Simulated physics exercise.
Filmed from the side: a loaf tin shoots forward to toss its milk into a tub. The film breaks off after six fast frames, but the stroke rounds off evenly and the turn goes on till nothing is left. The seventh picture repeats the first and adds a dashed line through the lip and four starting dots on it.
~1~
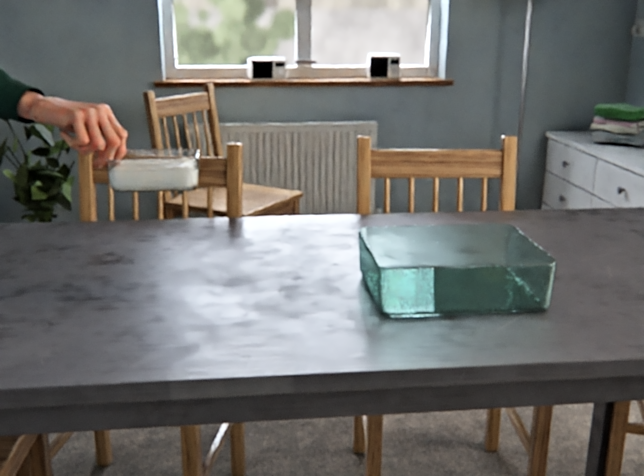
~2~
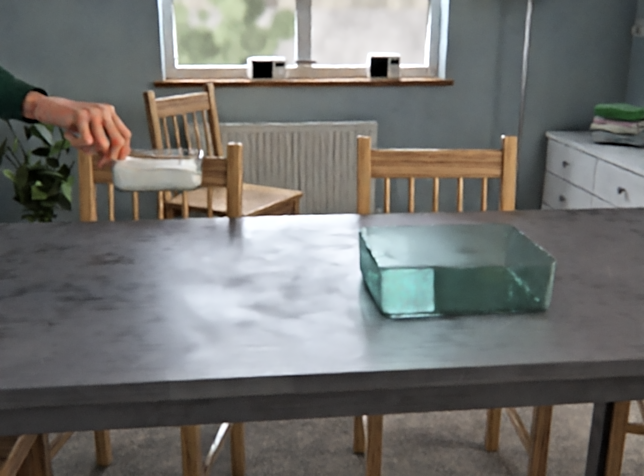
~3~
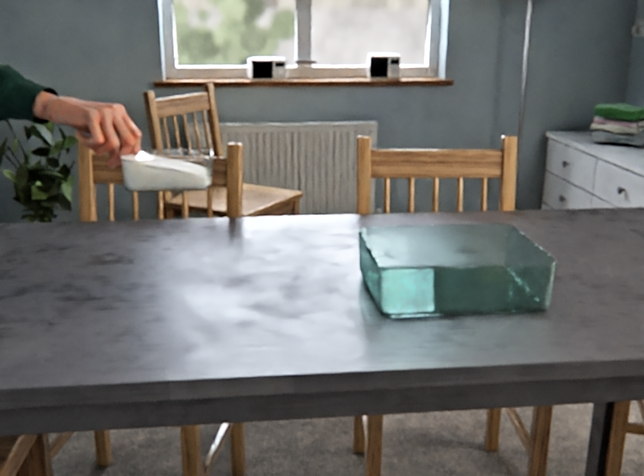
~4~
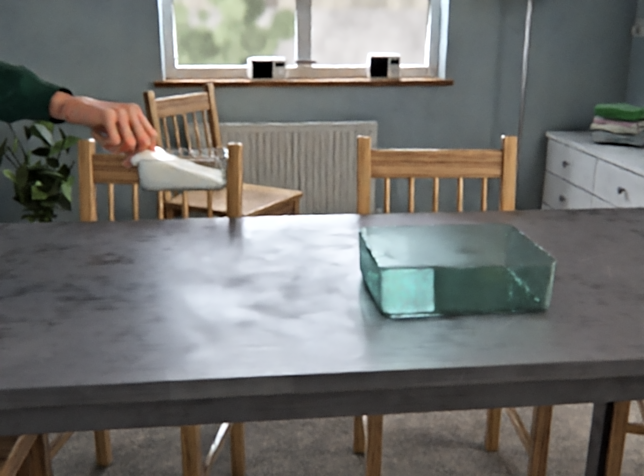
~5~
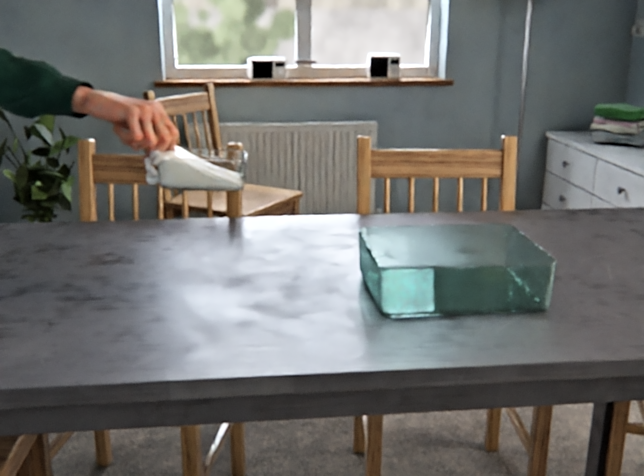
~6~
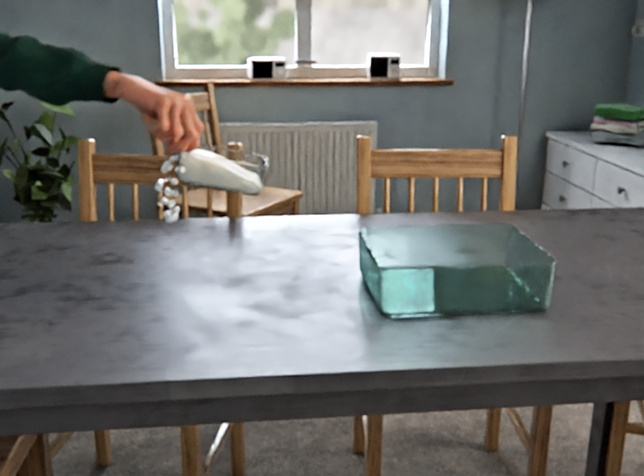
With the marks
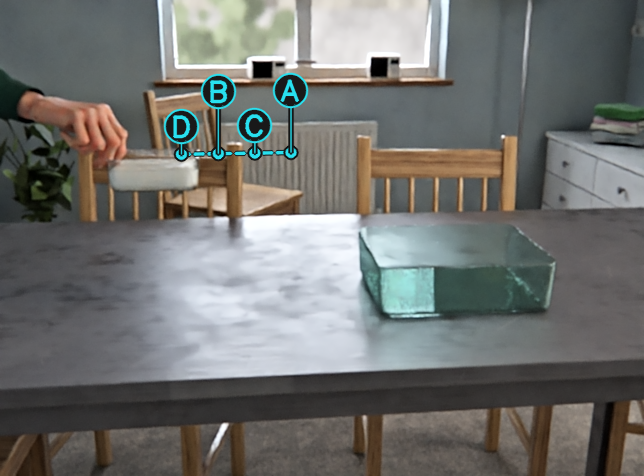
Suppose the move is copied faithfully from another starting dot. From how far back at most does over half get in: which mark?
B.
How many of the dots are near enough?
Three.
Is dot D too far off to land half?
Yes, that goes wrong.
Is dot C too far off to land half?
No, that is safe.
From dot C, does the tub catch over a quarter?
Yes, it does.
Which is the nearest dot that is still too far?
That would be D.
On the marked copy, A at (290, 152); B at (218, 153); C at (254, 153); D at (181, 154).
Choosing A, about 78 % lands in the tub, 11 % falls short and 11 % goes beside or beyond.
Choosing B, about 64 % lands in the tub, 30 % falls short and 6 % goes beside or beyond.
Choosing C, about 77 % lands in the tub, 17 % falls short and 7 % goes beside or beyond.
Choosing D, about 31 % lands in the tub, 65 % falls short and 4 % goes beside or beyond.
